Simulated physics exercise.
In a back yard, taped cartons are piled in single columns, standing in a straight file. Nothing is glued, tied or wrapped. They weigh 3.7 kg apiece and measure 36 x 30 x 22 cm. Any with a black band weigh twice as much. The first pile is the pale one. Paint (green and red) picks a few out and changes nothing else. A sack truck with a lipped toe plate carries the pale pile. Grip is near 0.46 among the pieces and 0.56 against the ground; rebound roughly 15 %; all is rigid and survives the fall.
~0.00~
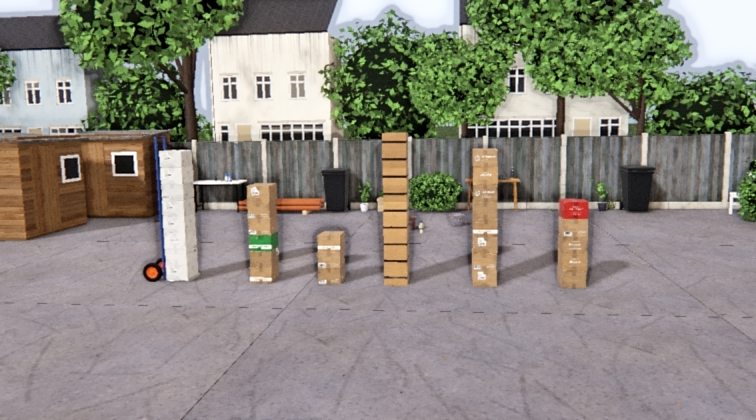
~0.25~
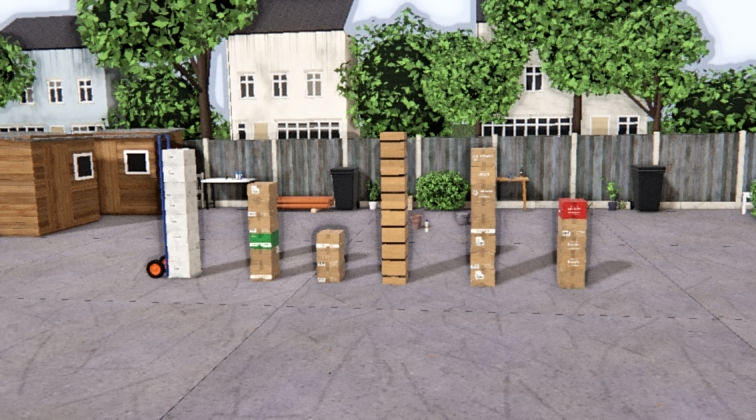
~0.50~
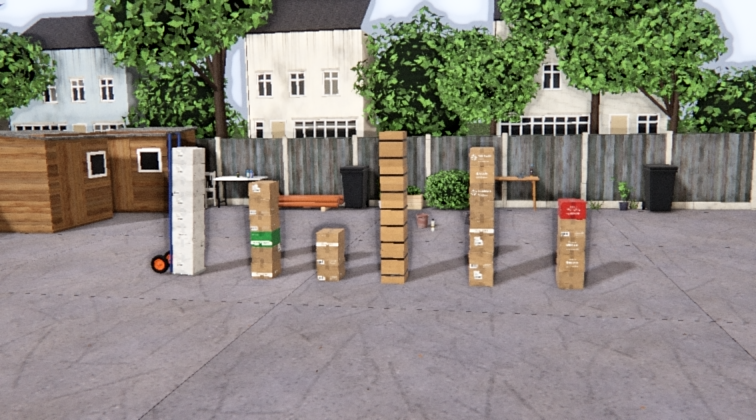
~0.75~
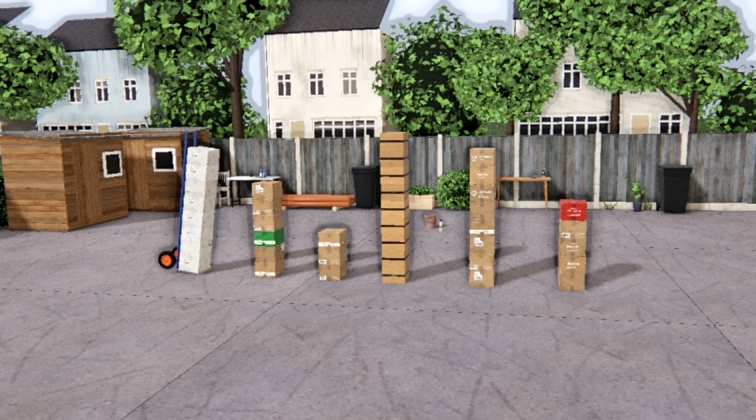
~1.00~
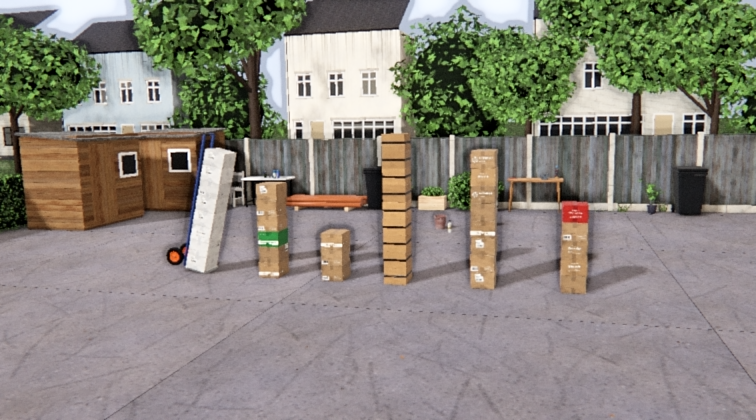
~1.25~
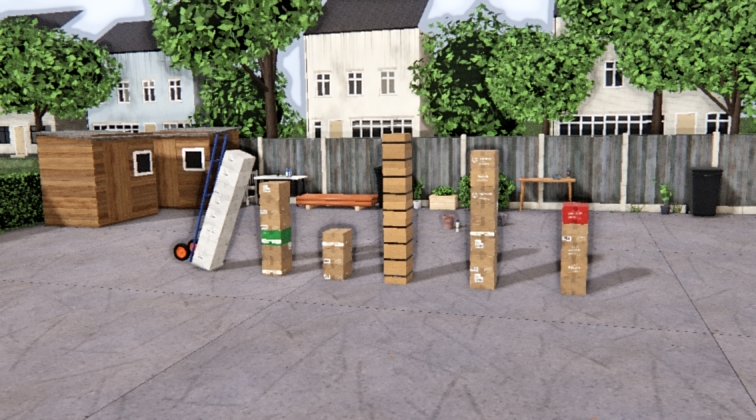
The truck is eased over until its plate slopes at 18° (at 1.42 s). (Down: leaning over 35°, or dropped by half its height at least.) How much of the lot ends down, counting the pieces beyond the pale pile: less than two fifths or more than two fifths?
Fewer than two in five of them.
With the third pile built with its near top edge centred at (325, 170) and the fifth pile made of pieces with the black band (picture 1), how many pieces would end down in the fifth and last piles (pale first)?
Then fifth 7, last 5.
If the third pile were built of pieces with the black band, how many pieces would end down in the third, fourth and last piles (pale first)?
In that case third 2, fourth 0, last 0.
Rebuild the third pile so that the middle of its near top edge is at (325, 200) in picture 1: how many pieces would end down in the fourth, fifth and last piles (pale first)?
Then fourth 0, fifth 0, last 0.
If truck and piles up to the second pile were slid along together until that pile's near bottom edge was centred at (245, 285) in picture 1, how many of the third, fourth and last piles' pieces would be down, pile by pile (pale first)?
In that case third 2, fourth 0, last 0.
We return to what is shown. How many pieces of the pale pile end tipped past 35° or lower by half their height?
8 pale pieces.
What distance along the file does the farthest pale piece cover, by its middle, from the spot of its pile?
Roughly 220 cm along.
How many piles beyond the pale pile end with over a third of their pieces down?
2 in all.
After 1.56 s, 8 of the pale pile down; none of the 31 other cartons down, 2 disturbed.
After 1.94 s, 8 of the pale pile down; none of the 31 other cartons down, 6 disturbed; green carton leaning 18°.
After 2.50 s, 8 of the pale pile down; 5 of the 31 other cartons down; green carton on its side.
At rest (3.5 s), 8 of the pale pile down; 7 of the 31 other cartons down; green carton on its side; red carton unmoved. That is 23 per cent. As the last picture would show them, middles, green carton near (320, 266), red carton near (575, 213).
